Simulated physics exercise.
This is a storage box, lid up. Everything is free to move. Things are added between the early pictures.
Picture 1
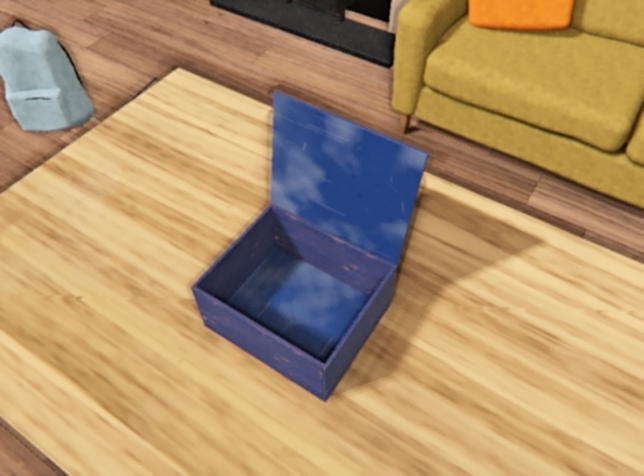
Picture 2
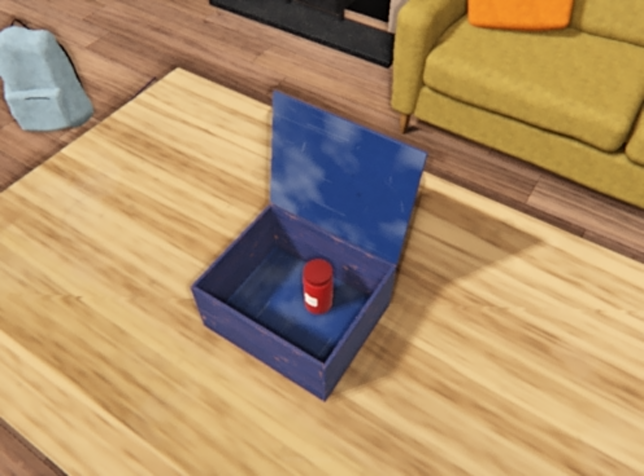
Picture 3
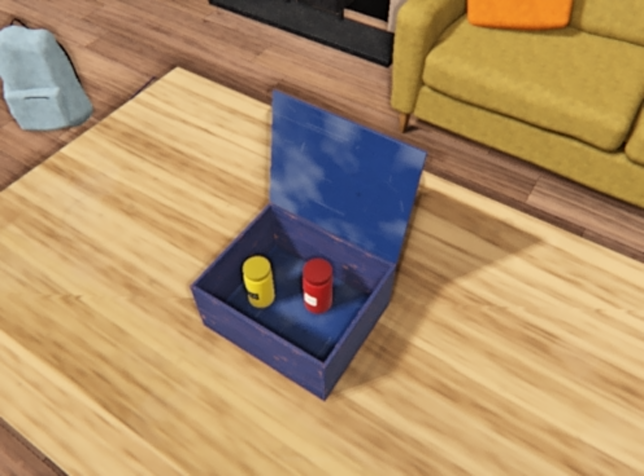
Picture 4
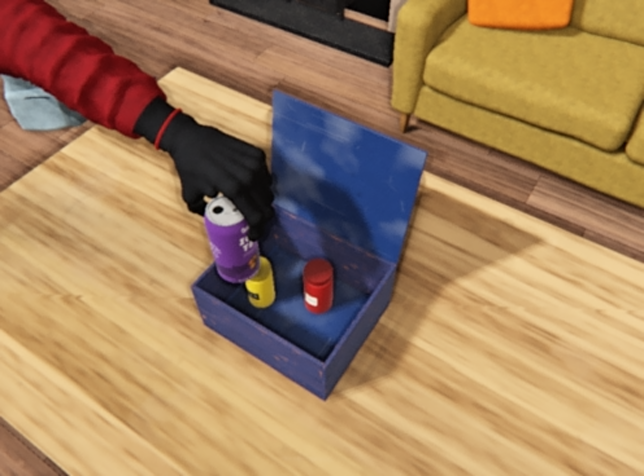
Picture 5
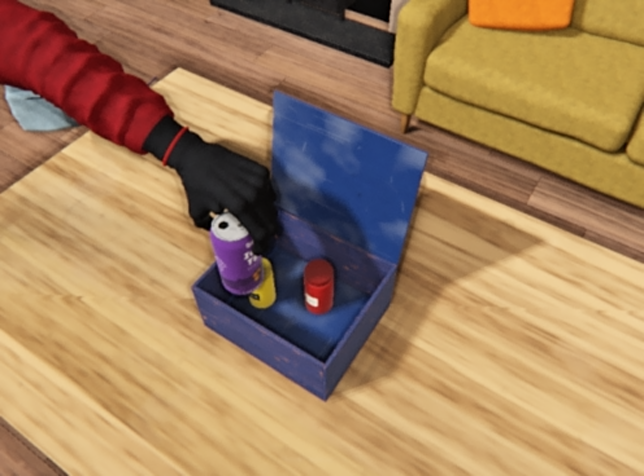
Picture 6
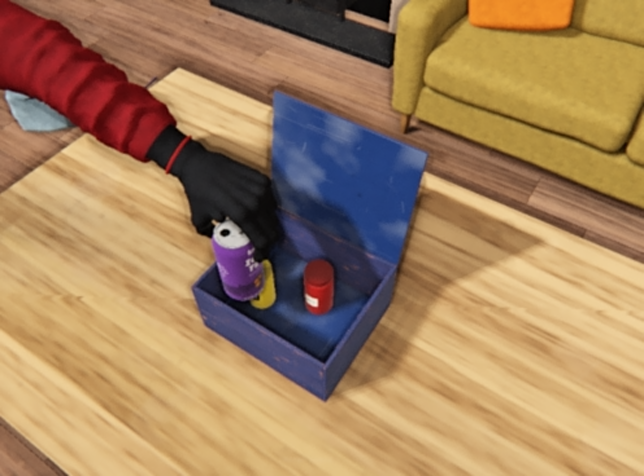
A gloved hand lowers a purple can into a blue box beside yellow and red containers.
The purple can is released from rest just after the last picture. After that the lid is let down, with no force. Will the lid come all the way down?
The lid closes.
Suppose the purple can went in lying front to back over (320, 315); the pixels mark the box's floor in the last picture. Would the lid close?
Then it is held up.
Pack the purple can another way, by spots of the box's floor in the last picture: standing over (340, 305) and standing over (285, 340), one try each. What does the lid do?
First try: It will not close; second try: It stays ajar.
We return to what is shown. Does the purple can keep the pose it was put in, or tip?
It tips.
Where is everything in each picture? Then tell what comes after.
The last thing is not in view yet, in the first frame.
The last thing is not in view yet, in the second frame.
The last thing is not in view yet; yellow shaker (259, 283), in the third frame.
Still above its spot; purple can (234, 241); yellow shaker (260, 283), in the fourth frame.
Still above its spot; purple can (239, 255), in the fifth frame.
In place under the hand; purple can (240, 261), in the sixth frame.
Then, 0.50 s past the last view, purple can rocked 43° from its first pose near (262, 288); yellow shaker rocked 48° from its first pose.
Then, 0.90 s past the last view, lid starting down; purple can on its side near (290, 342); yellow shaker displaced a little.
Then, 1.70 s past the last view, lid 53° above the rim; purple can on its side near (290, 342); yellow shaker displaced a little.
Then, 2.20 s past the last view, lid 16° above the rim; purple can on its side near (290, 343); yellow shaker displaced a little.
Finally, lid shut; down or leaning hard in the box, purple can; the other 2 still in place. Final places as the last picture's camera would see them, purple can near (290, 342).
